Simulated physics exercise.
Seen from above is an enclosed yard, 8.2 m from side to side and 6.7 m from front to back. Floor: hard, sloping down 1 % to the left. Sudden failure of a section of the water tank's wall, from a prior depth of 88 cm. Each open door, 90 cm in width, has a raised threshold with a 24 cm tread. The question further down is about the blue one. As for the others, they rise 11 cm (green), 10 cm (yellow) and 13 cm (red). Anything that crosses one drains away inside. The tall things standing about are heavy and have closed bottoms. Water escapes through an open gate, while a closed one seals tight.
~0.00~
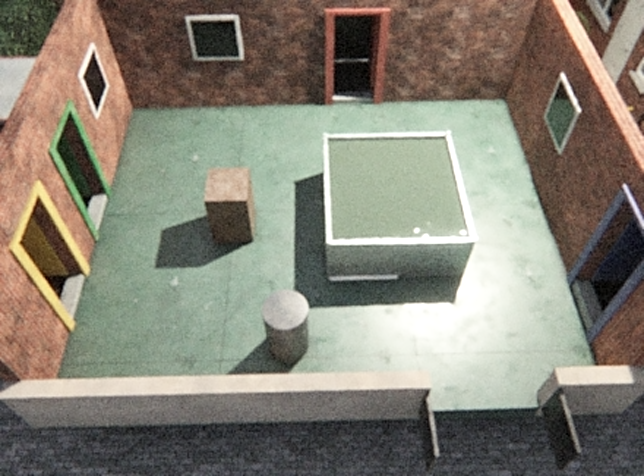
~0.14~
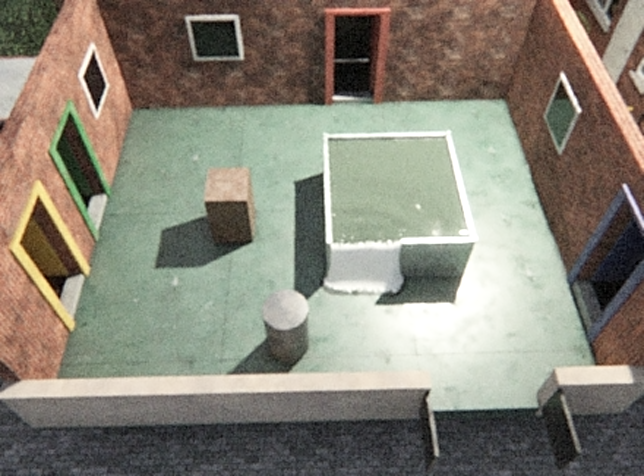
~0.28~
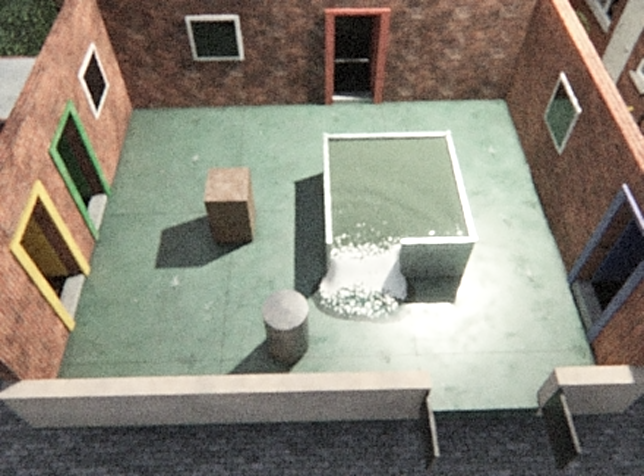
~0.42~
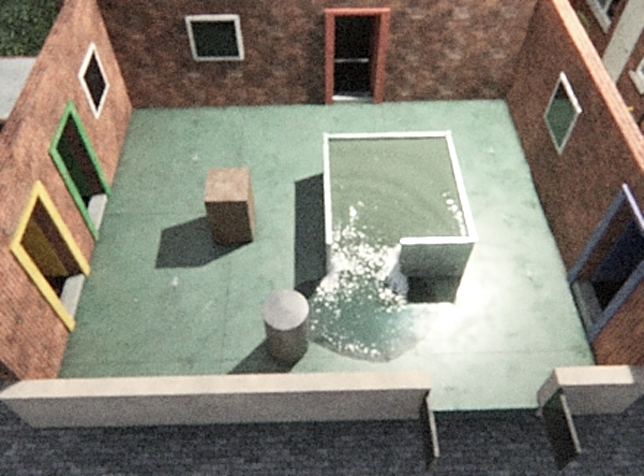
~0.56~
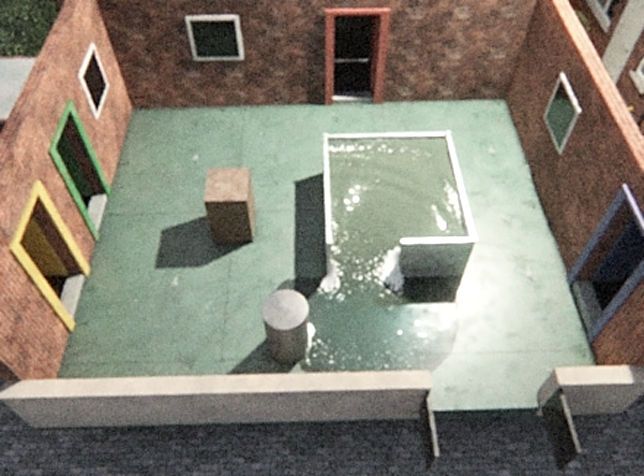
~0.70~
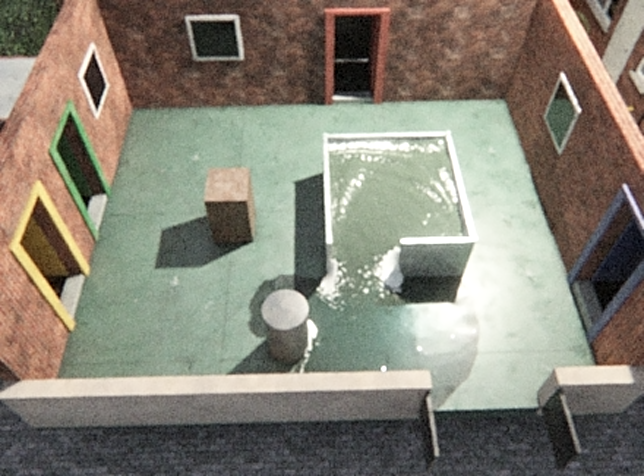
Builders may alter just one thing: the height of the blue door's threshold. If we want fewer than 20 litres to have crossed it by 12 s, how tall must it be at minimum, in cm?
It needs to be roughly 11.5 cm tall.
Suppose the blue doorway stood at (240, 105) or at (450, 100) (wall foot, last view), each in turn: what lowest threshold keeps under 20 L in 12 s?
5.5 and 7.5 cm.
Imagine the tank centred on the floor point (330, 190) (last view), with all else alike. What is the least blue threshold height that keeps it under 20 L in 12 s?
Near 10.5 cm.
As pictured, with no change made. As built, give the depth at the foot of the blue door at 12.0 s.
About 4.5 centimetres deep.
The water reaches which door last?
That would be the red door.
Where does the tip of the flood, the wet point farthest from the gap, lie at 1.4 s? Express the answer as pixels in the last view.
The tip of the flood lies near (148, 402).
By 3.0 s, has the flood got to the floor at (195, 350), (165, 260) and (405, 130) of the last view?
Listed order - soaked through, soaked through, unwetted.
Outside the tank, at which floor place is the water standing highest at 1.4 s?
(332, 385).
After 1.4 s water covers 20 % of the floor, deepest (60 cm) near (332, 385); it has not reached the blue door.
After 3.0 s water covers 35 % of the floor, deepest (37 cm) near (345, 396); 13 cm at the blue door, 0 litres in over its 20 cm threshold.
After 12.0 s water covers 100 % of the floor, deepest (13 cm) near (342, 169); 4 cm at the blue door, 0 litres in over its 20 cm threshold.
At the blue door as built, the water arrived by 2.8 s and peaked near 16 cm at 3.4 s.
Run again over the same 12 s with other heights there, 33 litres in over 10 cm, 7 litres over 13.5 cm. The limit of 20 litres is kept from about 11.5 cm up.
